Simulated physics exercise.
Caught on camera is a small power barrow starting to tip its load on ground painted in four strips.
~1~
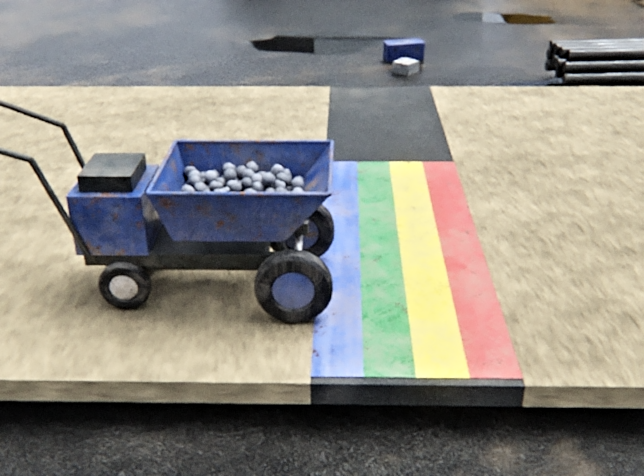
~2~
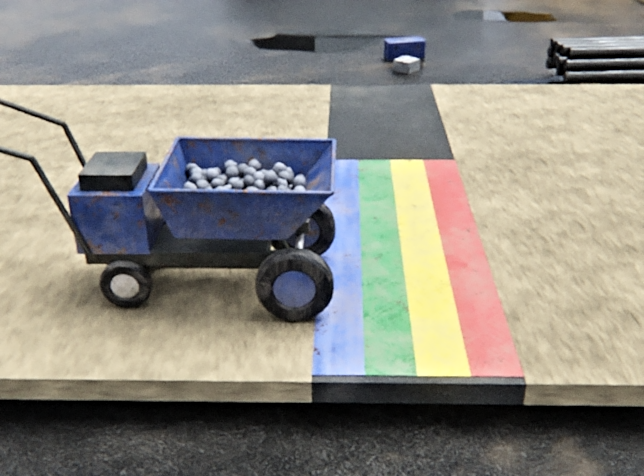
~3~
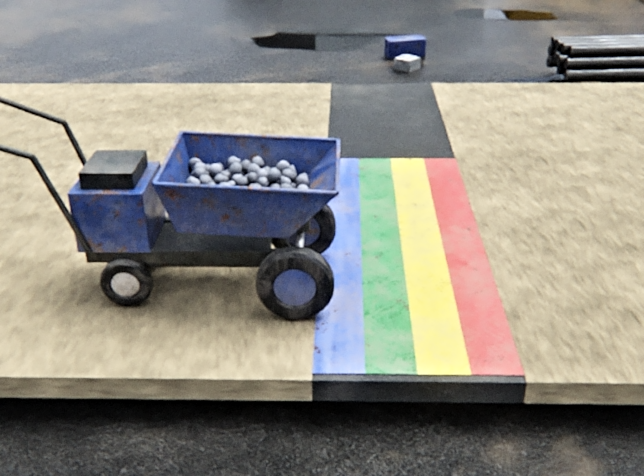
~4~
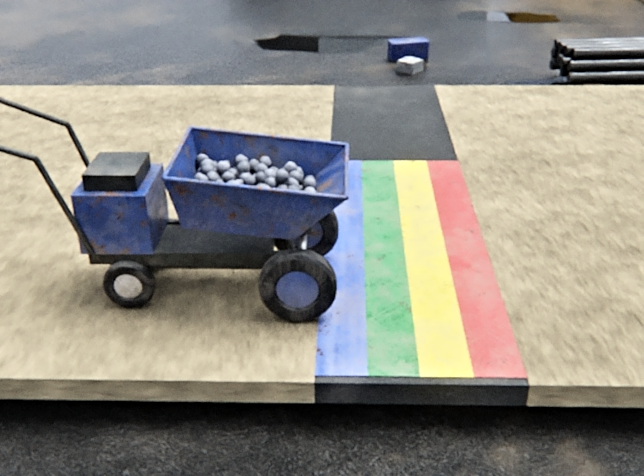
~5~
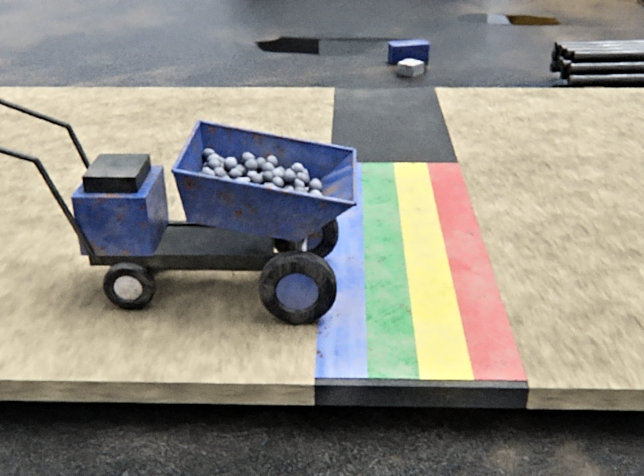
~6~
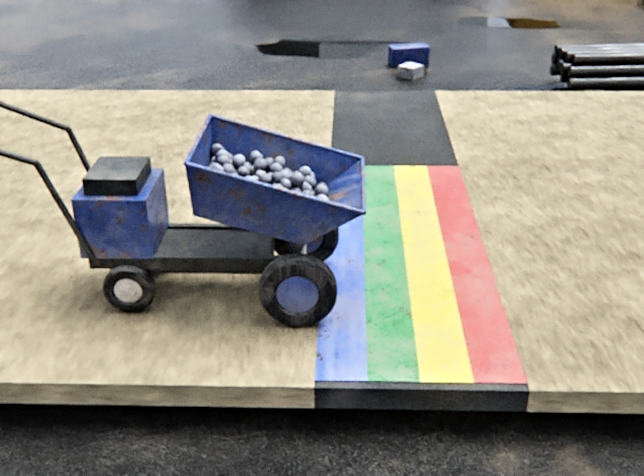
The blue skip of a small power barrow, heaped with round grey cobbles, sits level at first beside ground painted in blue, green, yellow and red strips. It then tilts gradually to the right, its lip moving out over the blue strip while the cobbles stay inside and the wheels barely move.
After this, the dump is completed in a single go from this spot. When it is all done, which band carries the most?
The yellow band carries the most.
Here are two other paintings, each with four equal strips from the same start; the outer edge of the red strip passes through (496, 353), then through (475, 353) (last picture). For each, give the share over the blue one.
Near 0 and then 0 in a hundred.
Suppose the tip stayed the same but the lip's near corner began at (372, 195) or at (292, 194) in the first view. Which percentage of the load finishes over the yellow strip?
20 % and 40 %.
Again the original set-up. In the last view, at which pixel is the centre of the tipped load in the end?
About pixel (444, 288).
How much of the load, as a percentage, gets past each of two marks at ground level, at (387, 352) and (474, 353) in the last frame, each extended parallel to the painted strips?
I reckon some 100 per cent and some 30 per cent.
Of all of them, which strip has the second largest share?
I'd say the red one.
Soon after the last picture, skip tipped steeply; all in the skip.
A little later, skip tipped steeply; most in the skip; about a quarter over the yellow strip; a stray few over the red strip; a stray few falling.
Later still, skip tipped right over; a small part in the skip; a small part over the green strip; about half over the yellow strip; about a quarter over the red strip; a small part off the paint.
At rest, skip tipped right over; a stray few in the skip; none over the blue strip; a small part over the green strip; about half over the yellow strip; about a quarter over the red strip; a small part off the paint.
